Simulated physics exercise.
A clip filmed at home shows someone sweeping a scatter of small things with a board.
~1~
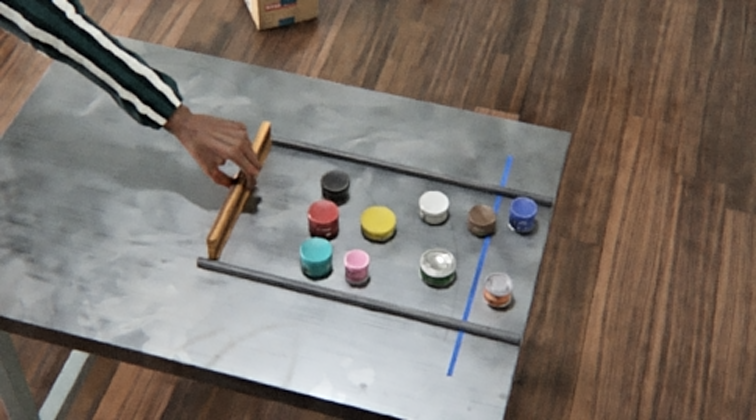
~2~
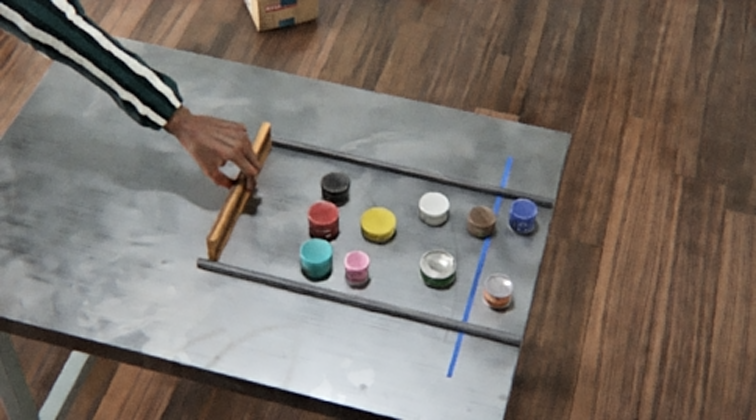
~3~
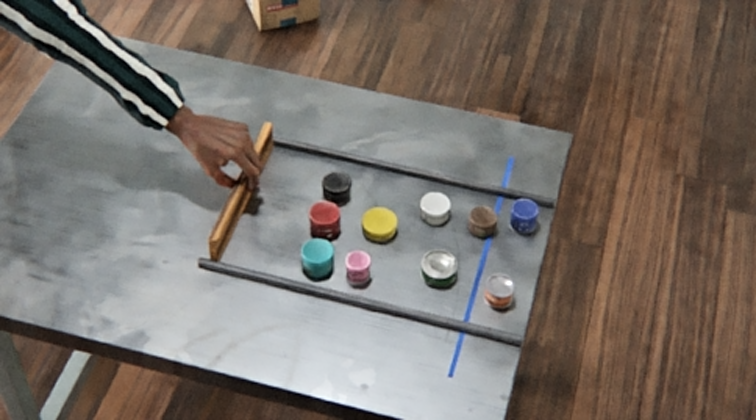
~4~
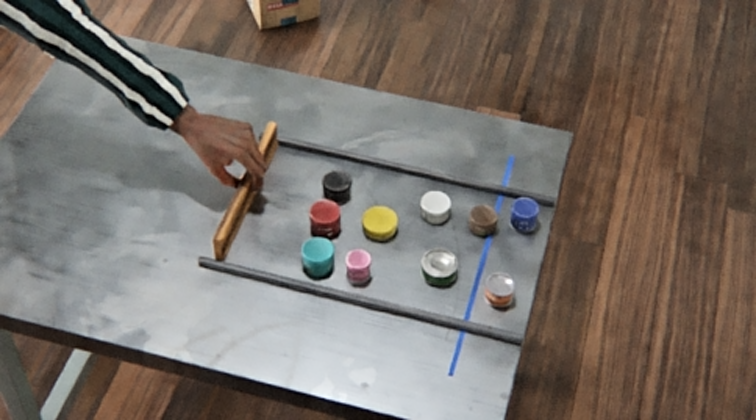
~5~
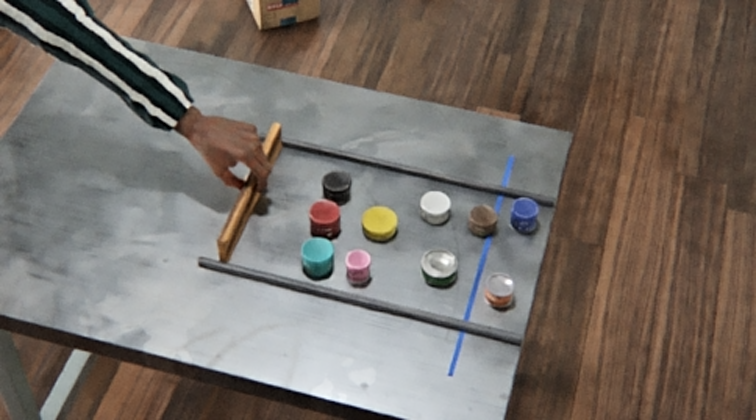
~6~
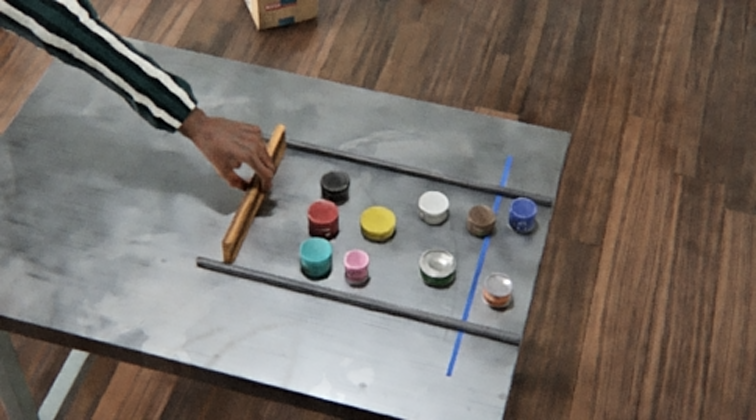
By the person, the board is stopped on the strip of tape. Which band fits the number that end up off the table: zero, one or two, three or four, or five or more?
Pieces going over the end will number one or two.
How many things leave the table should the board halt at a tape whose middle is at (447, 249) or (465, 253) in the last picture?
In order, 0 then 0.
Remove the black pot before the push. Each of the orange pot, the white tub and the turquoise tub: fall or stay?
Orange pot: Over the edge; white tub: Still there; turquoise tub: Still there.
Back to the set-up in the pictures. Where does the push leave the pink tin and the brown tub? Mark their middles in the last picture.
Approximately (507, 317) for one, approximately (529, 238) for the other.
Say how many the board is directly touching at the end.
Contact count: 4.
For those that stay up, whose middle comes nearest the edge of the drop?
Blue tin.
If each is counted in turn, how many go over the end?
Altogether the count is 1.
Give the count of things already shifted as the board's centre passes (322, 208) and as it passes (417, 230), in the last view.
By the first moment it's 3, by the second it's 8.
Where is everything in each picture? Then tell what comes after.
The first frame shows blue tin (522, 215); orange pot (498, 290); brown tub (482, 221); board (241, 189); tape (482, 257).
The second frame shows orange pot (498, 292); red tub (324, 221).
The third frame shows brown tub (483, 222); turquoise tub (318, 258).
The fourth frame shows blue tin (524, 215); board (247, 190).
The fifth frame shows orange pot (499, 291); black pot (337, 187).
The sixth frame shows blue tin (522, 215); orange pot (497, 291); brown tub (481, 221); board (255, 193); tape (482, 257).
A little later, none off yet; blue tin at rest near (522, 215); orange pot at rest near (497, 291); brown tub at rest near (481, 221).
When it is over, the number that fall off is one or two; down, orange pot.
